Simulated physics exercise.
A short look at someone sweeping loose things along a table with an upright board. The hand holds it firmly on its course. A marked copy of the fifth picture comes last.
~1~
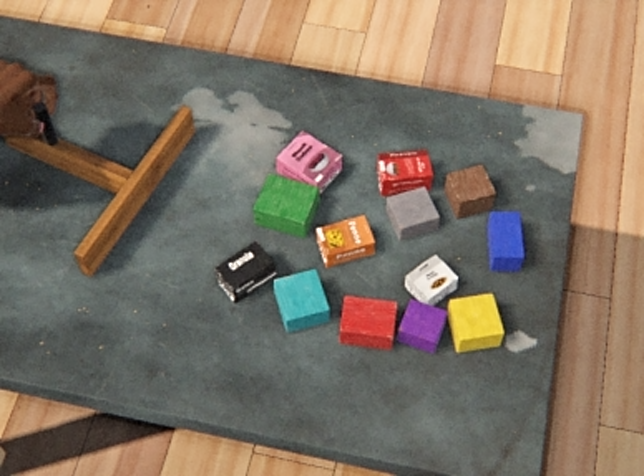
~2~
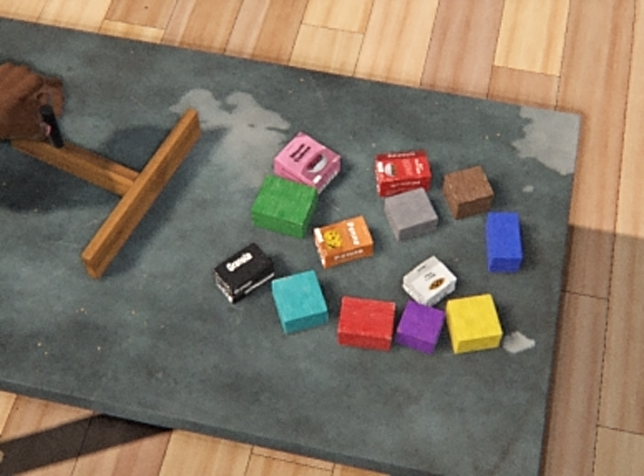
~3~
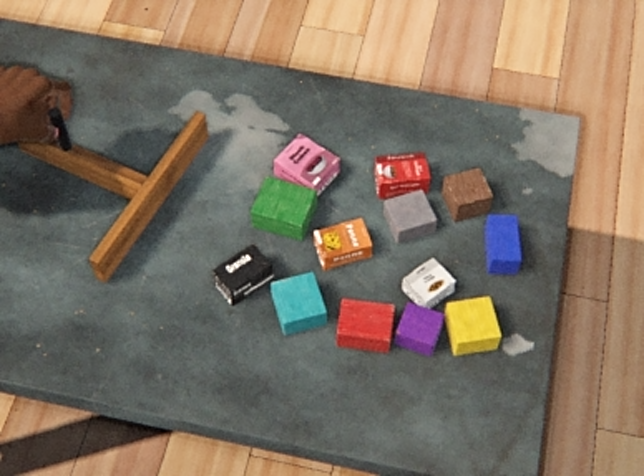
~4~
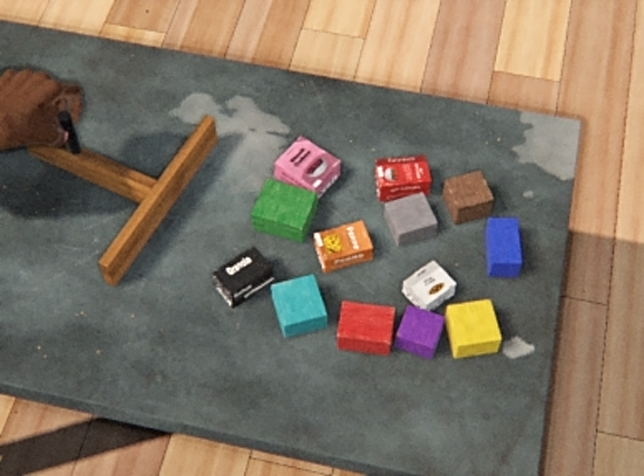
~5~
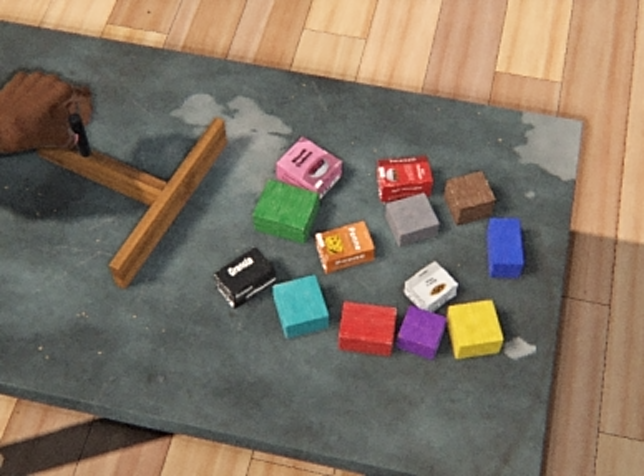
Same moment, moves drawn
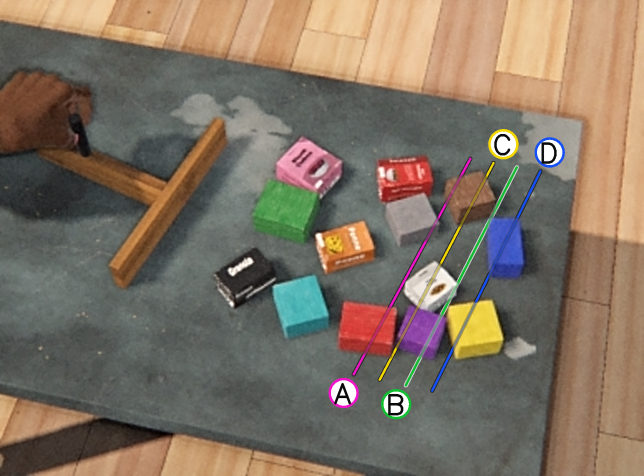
On a dark tabletop, a hand slides a wooden board slowly right toward scattered colourful blocks and packets.
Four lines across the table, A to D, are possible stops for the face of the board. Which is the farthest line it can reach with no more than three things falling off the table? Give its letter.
B.
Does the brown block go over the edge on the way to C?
By then, yes.
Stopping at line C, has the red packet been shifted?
By then, yes.
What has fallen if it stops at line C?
It is the brown block.
On the marked copy, A at (416, 260); B at (465, 270); C at (440, 265); D at (490, 274).
Taking B. A third of the way, board (273, 209); pink box (342, 174); black packet (262, 282).
Two thirds of the way, board (380, 230); brown block (541, 216); blue block (527, 260).
When it is over, board (464, 246); brown block over the edge; blue block over the edge; three fallen.
As for the rest, A is within the limit but short; C is within the limit but short; D drops four.
